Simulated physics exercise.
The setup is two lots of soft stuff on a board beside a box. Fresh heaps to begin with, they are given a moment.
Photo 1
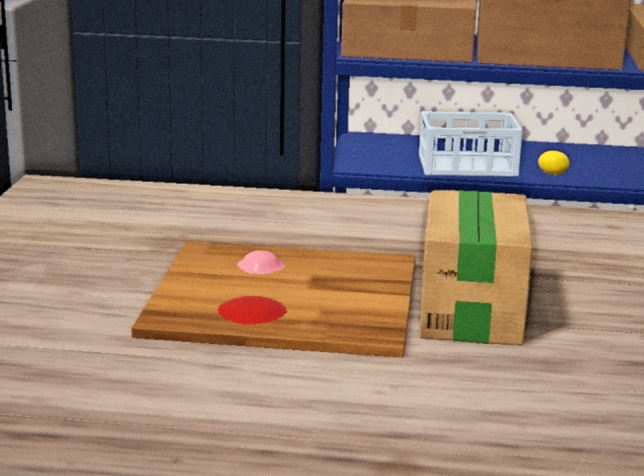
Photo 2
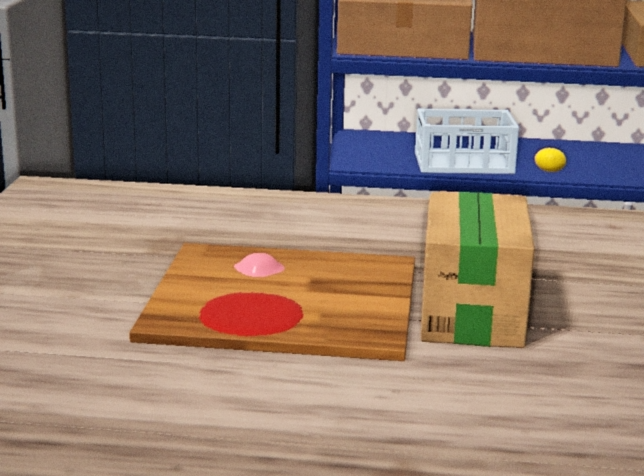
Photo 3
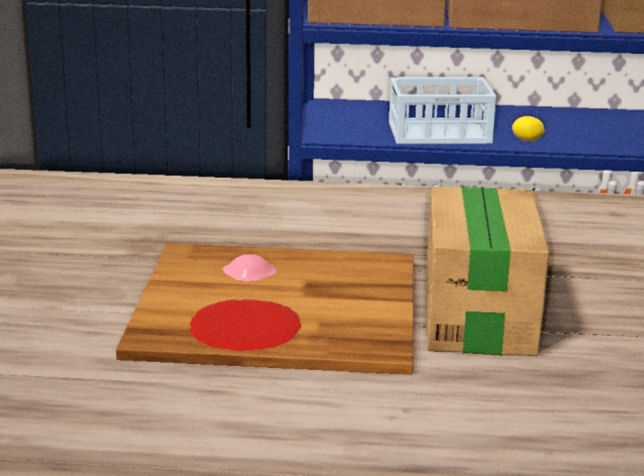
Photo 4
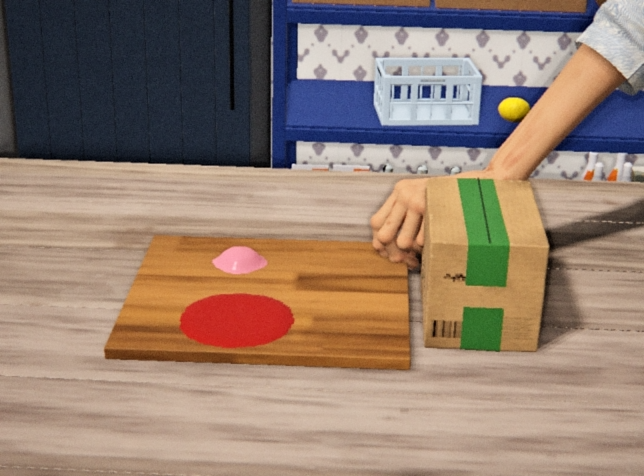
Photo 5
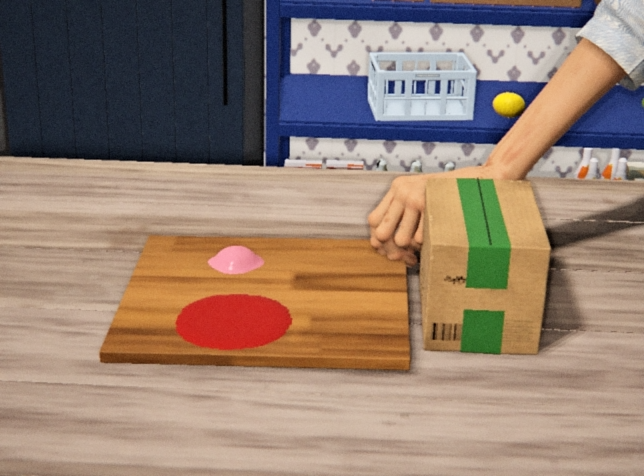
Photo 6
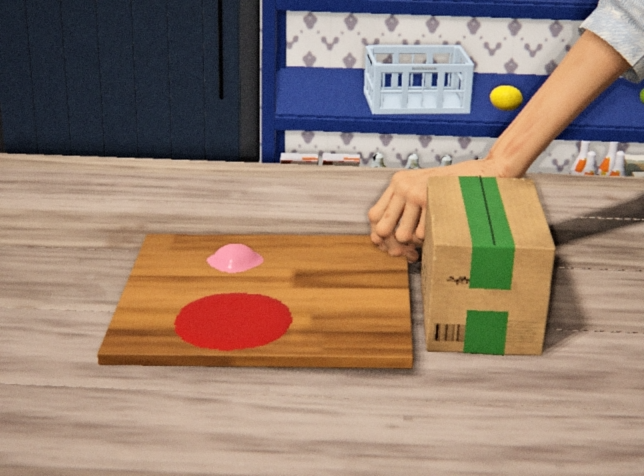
A bare forearm with a pale sleeve comes in from the right, its hand taking the right end of a wooden board on a pale wood counter, seen from slightly above. A pink mound sits behind red sauce on the board, beside a green-taped cardboard box, with a basket and yellow fruit on blue shelves behind. The red sauce spreads into a flat round while the pink keeps its mound, the camera drifts, and the board barely tilts.
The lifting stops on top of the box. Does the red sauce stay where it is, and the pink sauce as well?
In the end, the red sauce runs off; the pink sauce stays.
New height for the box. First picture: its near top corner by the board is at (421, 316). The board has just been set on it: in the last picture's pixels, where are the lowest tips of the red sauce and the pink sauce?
(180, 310) and (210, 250).
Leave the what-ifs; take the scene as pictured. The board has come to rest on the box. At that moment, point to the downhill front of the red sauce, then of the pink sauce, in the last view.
First (109, 317), then (199, 230).
Next, slope about 26°; the red sauce is dripping off the low end; the pink sauce has not moved.
After that, the red sauce is dripping off the low end; the pink sauce has not moved.
Finally, slope about 26°; the red sauce is dripping off the low end; the pink sauce has not moved.
